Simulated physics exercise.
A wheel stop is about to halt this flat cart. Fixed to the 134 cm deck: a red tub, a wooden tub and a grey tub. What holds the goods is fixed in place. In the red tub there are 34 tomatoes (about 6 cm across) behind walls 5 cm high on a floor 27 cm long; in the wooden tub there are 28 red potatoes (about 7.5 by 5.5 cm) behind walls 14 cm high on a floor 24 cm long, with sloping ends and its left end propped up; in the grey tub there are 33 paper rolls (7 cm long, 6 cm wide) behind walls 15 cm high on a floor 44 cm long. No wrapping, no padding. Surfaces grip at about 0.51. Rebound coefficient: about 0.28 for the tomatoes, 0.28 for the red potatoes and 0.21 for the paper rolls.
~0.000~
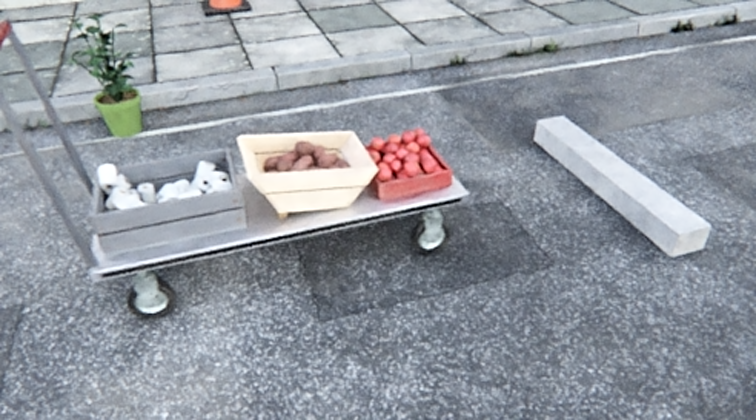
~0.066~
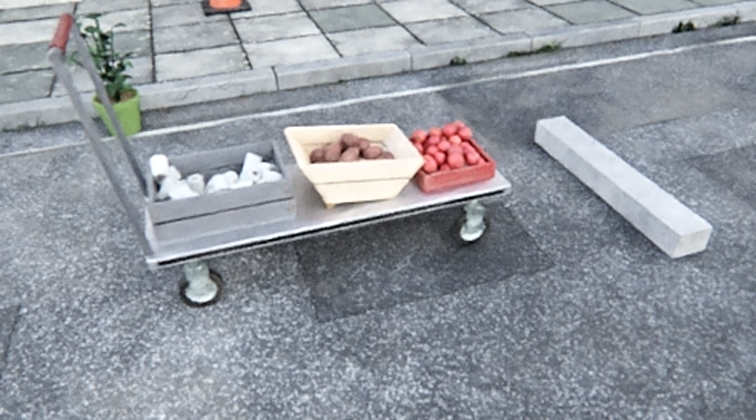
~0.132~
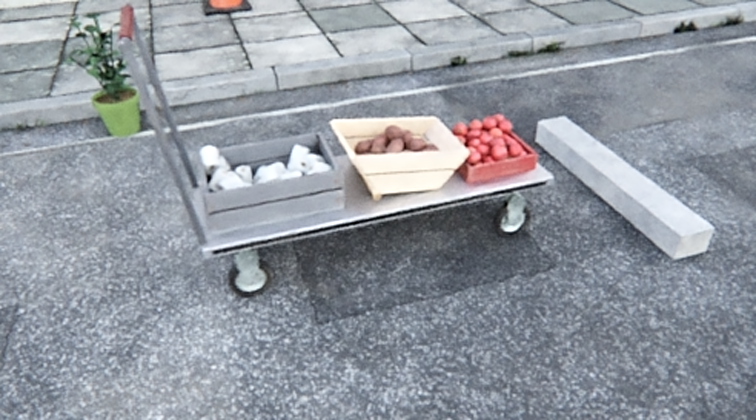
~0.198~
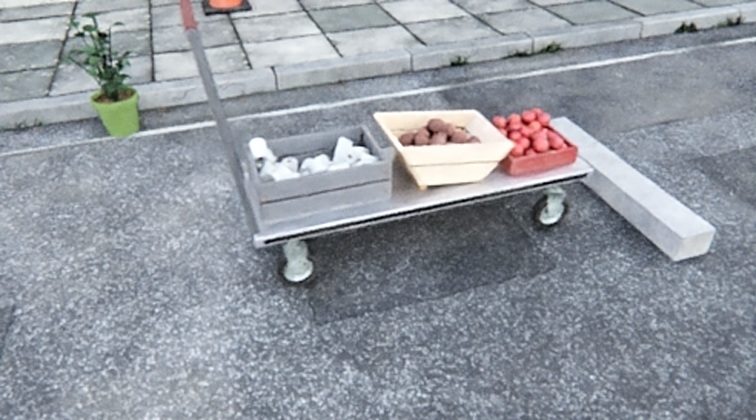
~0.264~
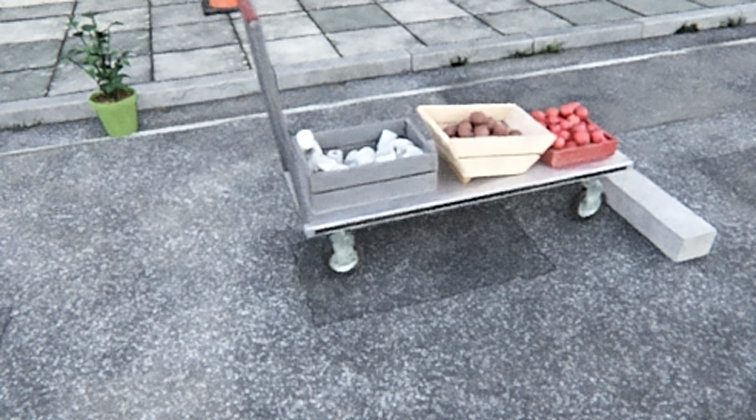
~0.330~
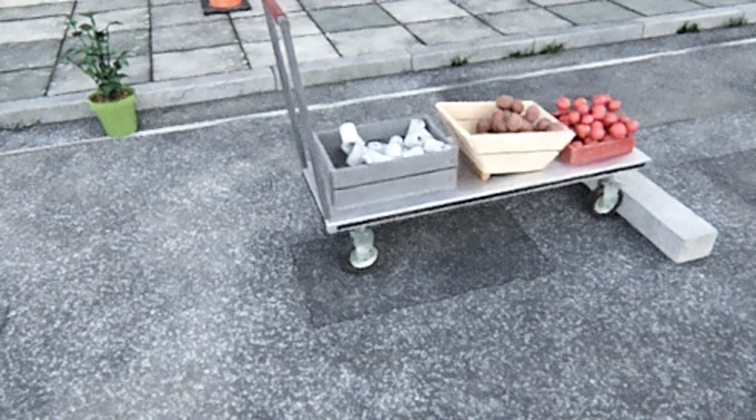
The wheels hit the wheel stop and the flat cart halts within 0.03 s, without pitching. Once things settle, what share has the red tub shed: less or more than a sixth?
More than a sixth of the tomatoes leave the red tub.
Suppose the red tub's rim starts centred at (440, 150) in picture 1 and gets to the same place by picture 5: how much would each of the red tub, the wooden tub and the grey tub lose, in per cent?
In that case red tub 50, wooden tub 10, grey tub 0 per cent.
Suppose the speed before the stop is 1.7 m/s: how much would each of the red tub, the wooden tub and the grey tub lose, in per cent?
In that case red tub 40, wooden tub 0, grey tub 0 per cent.
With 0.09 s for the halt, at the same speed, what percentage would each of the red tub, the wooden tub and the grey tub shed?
Then red tub 50, wooden tub 20, grey tub 0 per cent.
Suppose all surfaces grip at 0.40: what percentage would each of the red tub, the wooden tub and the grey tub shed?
In that case red tub 50, wooden tub 20, grey tub 0 per cent.
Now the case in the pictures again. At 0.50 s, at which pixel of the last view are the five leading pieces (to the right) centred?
Around (675, 122).
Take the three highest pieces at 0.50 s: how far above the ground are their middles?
Some 60 cm up.
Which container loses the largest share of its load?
It is the red tub.
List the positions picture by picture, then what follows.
In the first frame (each is followed by its nearest rim corner in this view; the camera moves round a little), red tub, (382, 184); grey tub, (96, 215); 81 cm short of the stop; none out.
In the second frame, red tub, (428, 175); grey tub, (153, 204); 63 cm short of the stop.
In the third frame, red tub, (472, 167); grey tub, (208, 194); 45 cm short of the stop.
In the fourth frame, red tub, (515, 159); grey tub, (262, 184); 26 cm short of the stop.
In the fifth frame, red tub, (556, 151); grey tub, (313, 175); 8 cm short of the stop.
In the sixth frame, red tub, (575, 148); grey tub, (335, 171); stopped; 2 out.
After 0.38 s, red tub 25 in, 9 out, wooden tub 28 in, 0 out and grey tub 33 in, 0 out.
After 0.50 s, red tub 18 in, 16 out, wooden tub 23 in, 5 out and grey tub 33 in, 0 out.
After 0.73 s, red tub 17 in, 17 out, wooden tub 20 in, 8 out and grey tub 33 in, 0 out.
When it is over (at 1.23 s), red tub 17 in, 17 out, wooden tub 20 in, 8 out and grey tub 33 in, 0 out. Asked share, 17 of 34, 50 per cent.
